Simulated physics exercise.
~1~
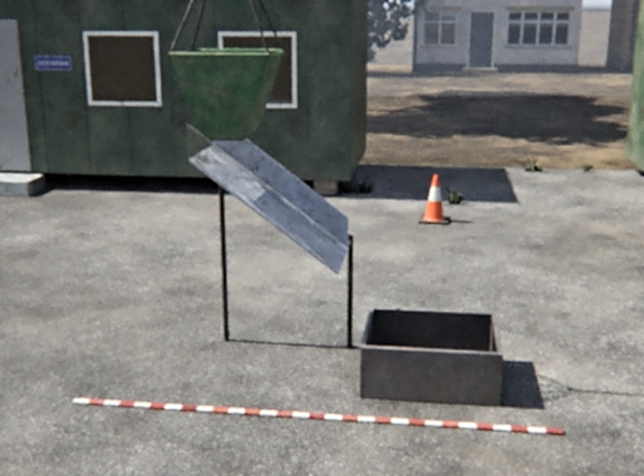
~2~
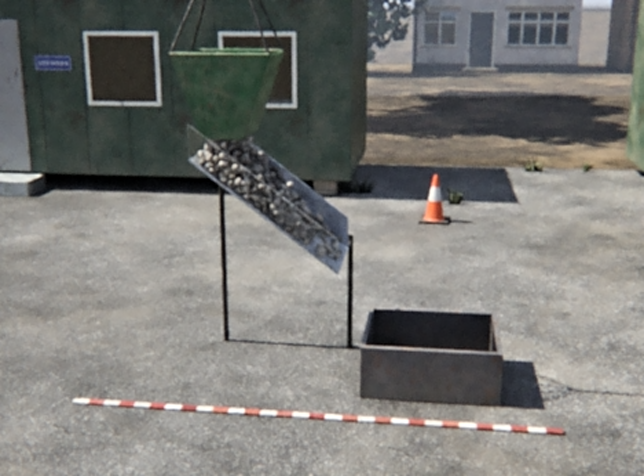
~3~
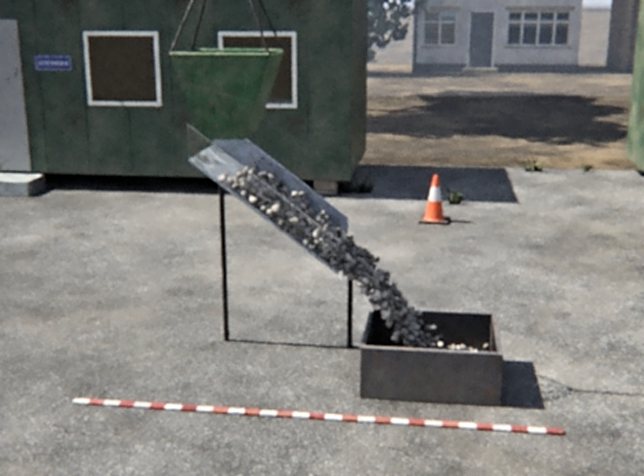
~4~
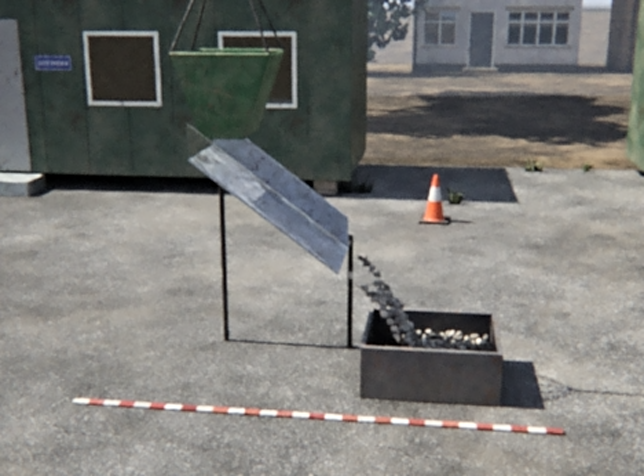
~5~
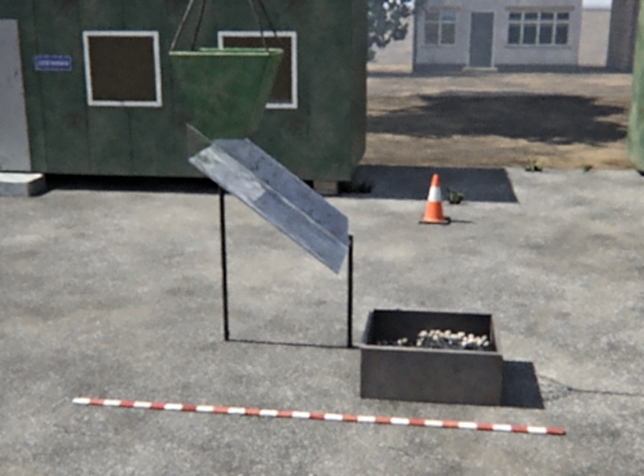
Grey and pale stones dropping from a hanging green skip, sliding right down a sloping metal chute and settling inside a bin.
